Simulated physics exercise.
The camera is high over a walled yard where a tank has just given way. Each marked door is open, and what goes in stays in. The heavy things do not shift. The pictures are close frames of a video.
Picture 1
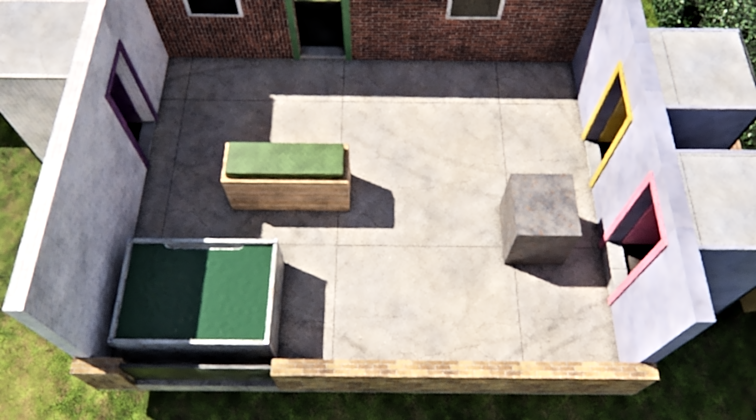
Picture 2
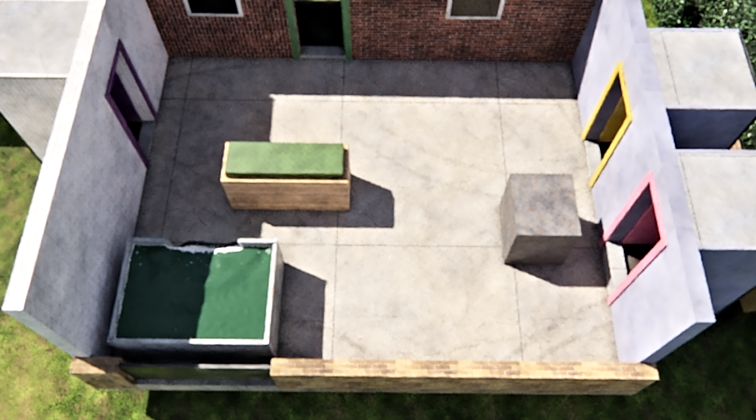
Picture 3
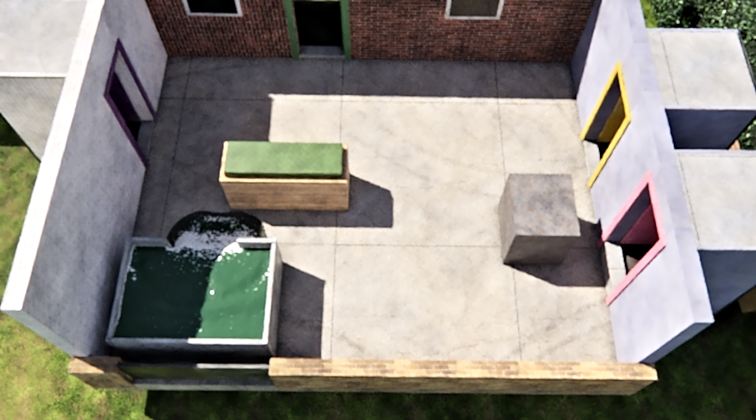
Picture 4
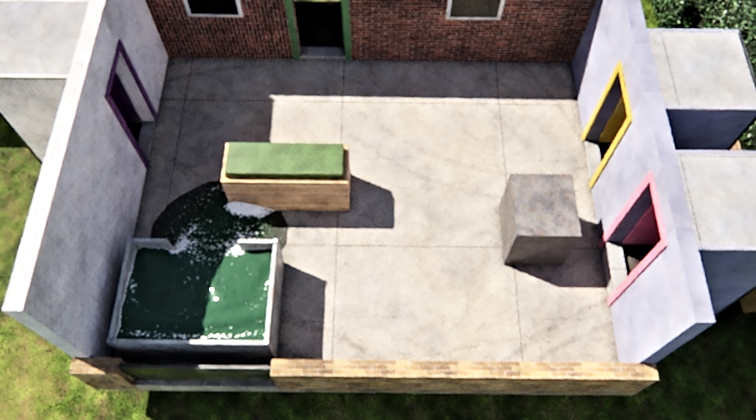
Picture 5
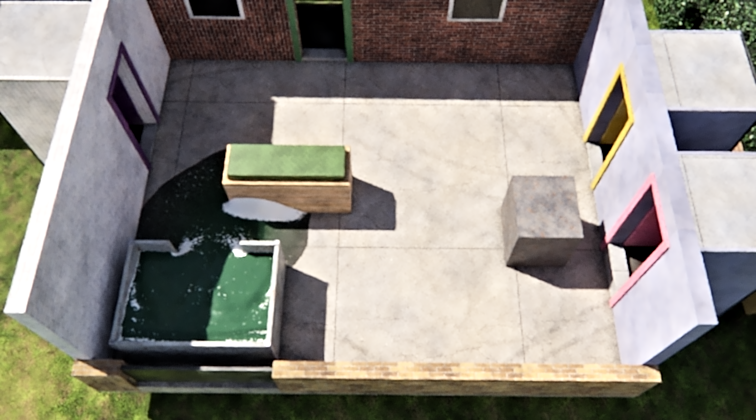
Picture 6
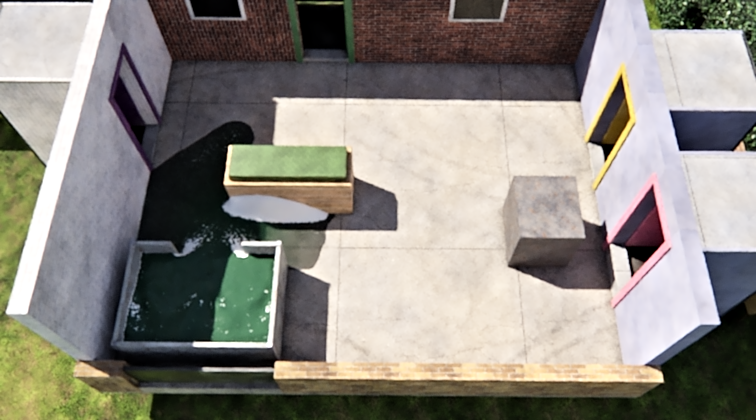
In a walled yard, dark green water pours from an open tank's far side and spreads.
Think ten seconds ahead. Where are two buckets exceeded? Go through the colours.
One by one: The purple door floods; the green door holds within the limit; the pink door holds within the limit; the yellow door floods.
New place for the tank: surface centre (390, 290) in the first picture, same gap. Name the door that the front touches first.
That is the green-painted one.
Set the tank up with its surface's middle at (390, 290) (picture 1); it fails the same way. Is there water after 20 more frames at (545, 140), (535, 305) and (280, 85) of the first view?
In that order: Covered, clear, under water.
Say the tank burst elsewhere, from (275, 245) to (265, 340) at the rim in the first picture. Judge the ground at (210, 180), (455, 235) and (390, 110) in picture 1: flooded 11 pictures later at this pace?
As listed: Free of water, flooded, free of water.
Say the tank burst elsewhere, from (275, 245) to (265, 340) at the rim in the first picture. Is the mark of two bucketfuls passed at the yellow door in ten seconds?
My reading: Yellow goes over.
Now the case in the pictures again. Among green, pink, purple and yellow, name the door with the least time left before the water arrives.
That is the purple door.
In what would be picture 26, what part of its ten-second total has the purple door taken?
Close to 60 %.
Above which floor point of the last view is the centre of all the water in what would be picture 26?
Around (271, 214).
A moment on, water covers 30 % of the floor; the purple door under two buckets in, the green door not reached, the pink door not reached, the yellow door not reached.
Next, water covers 45 % of the floor; the purple door over two buckets in, the green door wet at the sill, nothing in, the pink door not reached, the yellow door not reached.
Then, water covers 65 % of the floor; the purple door far over two buckets in, the green door wet at the sill, nothing in, the pink door wet at the sill, nothing in, the yellow door not reached.
Later, water covers 95 % of the floor; the purple door far over two buckets in, the green door wet at the sill, nothing in, the pink door wet at the sill, nothing in, the yellow door under two buckets in.
In the end, water covers 100 % of the floor; the purple door far over two buckets in, the green door wet at the sill, nothing in, the pink door wet at the sill, nothing in, the yellow door far over two buckets in.
